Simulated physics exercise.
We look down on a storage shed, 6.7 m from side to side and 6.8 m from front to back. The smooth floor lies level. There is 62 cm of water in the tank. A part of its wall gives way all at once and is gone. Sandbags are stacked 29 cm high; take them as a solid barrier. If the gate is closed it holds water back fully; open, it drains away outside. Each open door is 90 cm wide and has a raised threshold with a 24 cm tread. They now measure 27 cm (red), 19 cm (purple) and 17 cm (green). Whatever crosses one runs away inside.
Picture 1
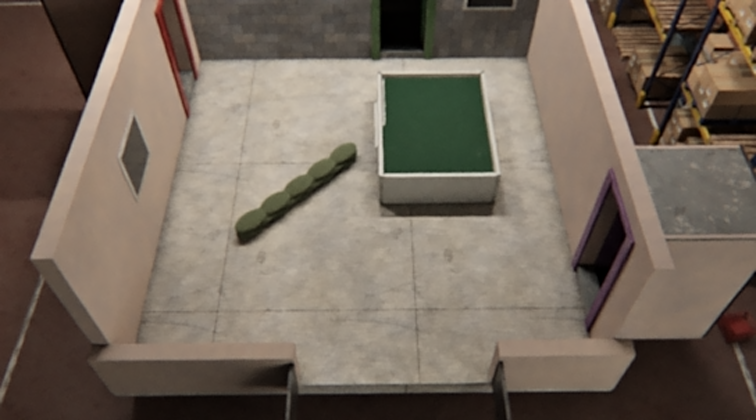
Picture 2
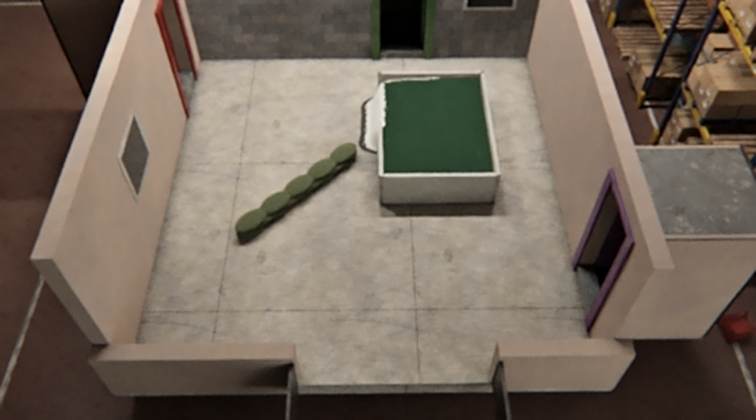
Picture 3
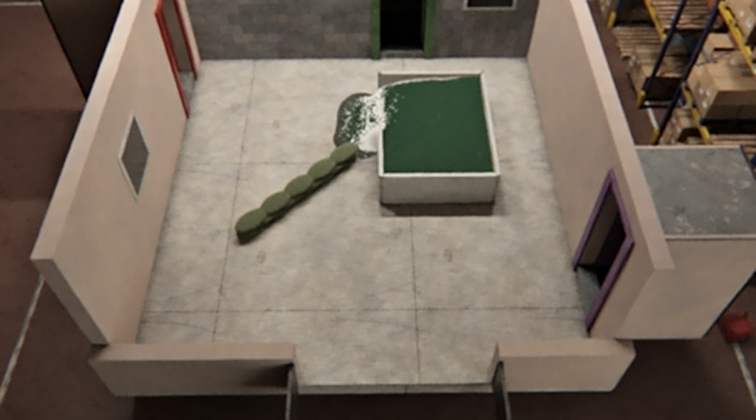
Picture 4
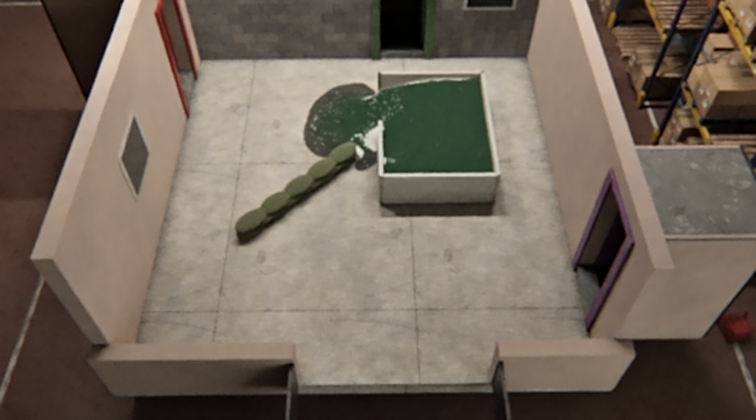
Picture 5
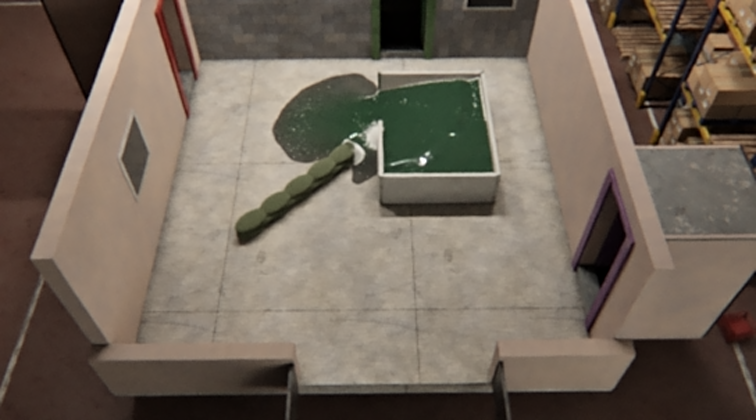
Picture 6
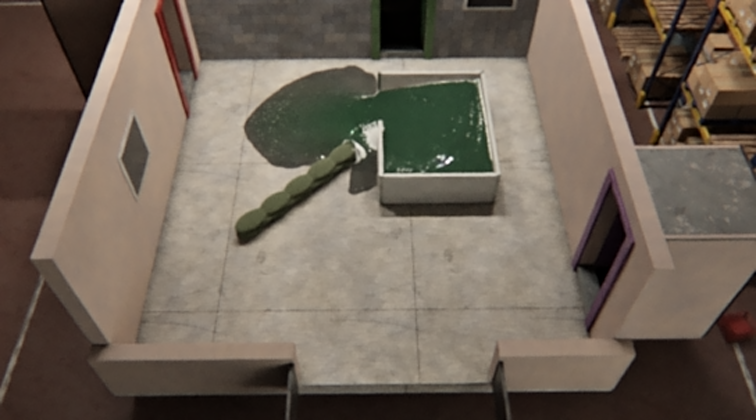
Green water burst from the left side of a white-walled tank, splashed past the near end of a row of sandbags, and spread leftward across the pale floor in a widening dark puddle.
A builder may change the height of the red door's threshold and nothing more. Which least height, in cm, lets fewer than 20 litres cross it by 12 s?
Some 25 cm above the ground.
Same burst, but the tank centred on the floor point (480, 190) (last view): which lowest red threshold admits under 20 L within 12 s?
About 16 cm.
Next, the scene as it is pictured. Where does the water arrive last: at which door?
The purple one.
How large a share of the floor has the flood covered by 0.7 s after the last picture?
Near 25 per cent is wet.
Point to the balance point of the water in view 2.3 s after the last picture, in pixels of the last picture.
Around (332, 135).
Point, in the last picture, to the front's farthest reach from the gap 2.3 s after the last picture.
Around (137, 336).
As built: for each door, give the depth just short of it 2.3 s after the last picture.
Depths in cm: Red 30, purple 0, green 1.
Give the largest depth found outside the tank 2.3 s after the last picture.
About 34 cm.
Then, 0.7 s after the last picture water covers 25 % of the floor, deepest (34 cm) near (368, 112); 20 cm at the red door, 0 litres in over its 27 cm threshold.
Then, 2.3 s after the last picture water covers 35 % of the floor, deepest (34 cm) near (252, 70); 30 cm at the red door, 6 litres in over its 27 cm threshold.
Then, 11.3 s after the last picture water covers 95 % of the floor, deepest (10 cm) near (198, 70); 10 cm at the red door, 11 litres in over its 27 cm threshold.
At the red door as built, the water peaked near 33 cm, 2.1 s after the last picture.
With a threshold of 21.5 cm, 41 litres would have come in within the 12 s; with 29.5 cm, 5 litres. So under 20 litres takes about 25 cm.
